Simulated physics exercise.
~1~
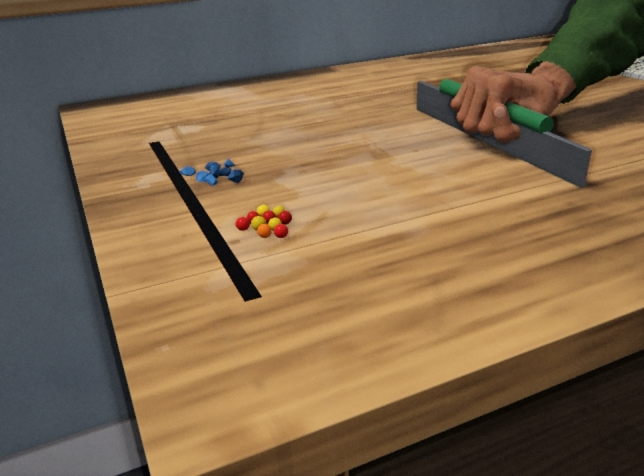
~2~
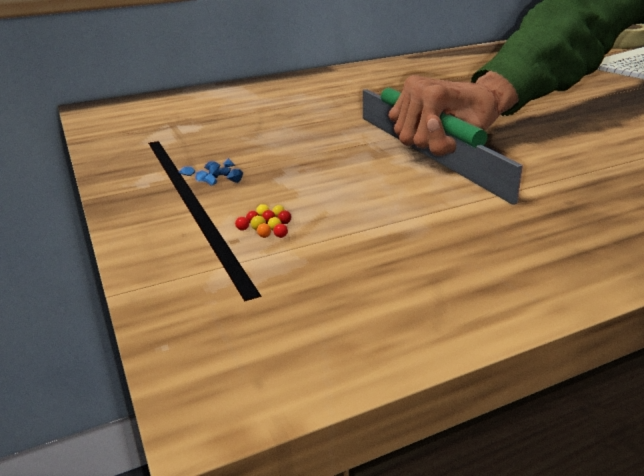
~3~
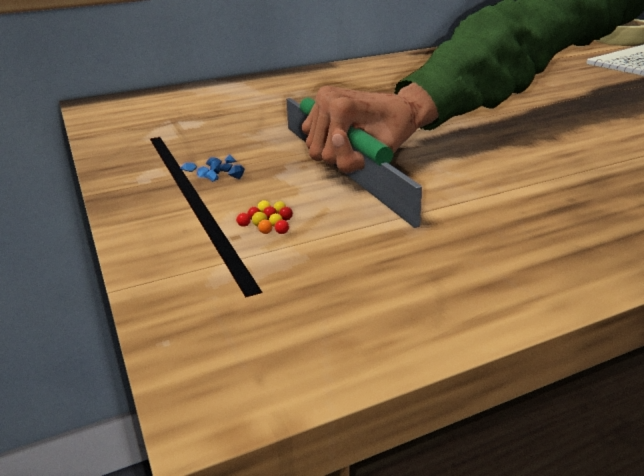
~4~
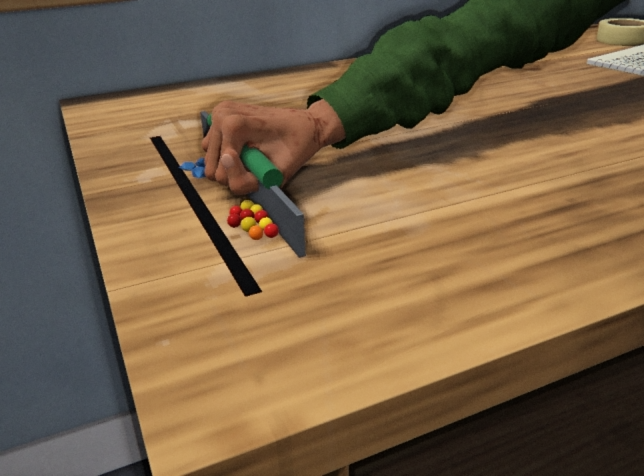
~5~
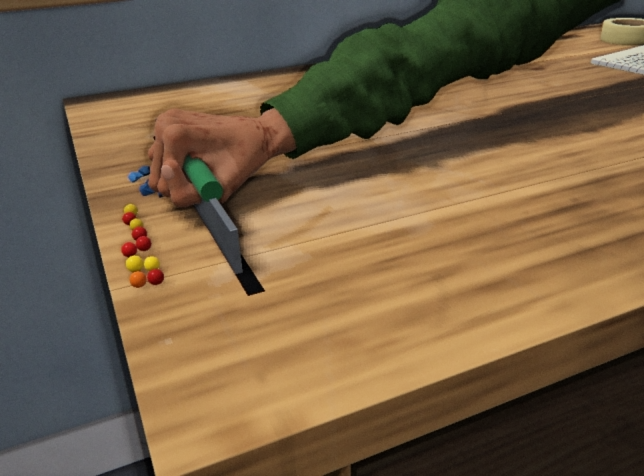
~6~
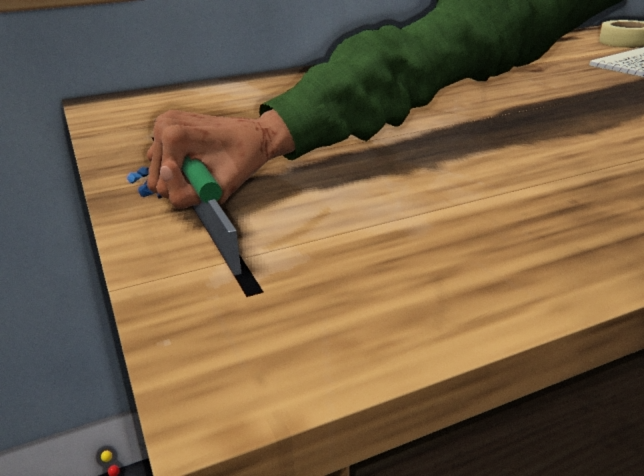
A hand sweeps a scraper left to black tape; red and yellow balls fall, blue pieces stay.
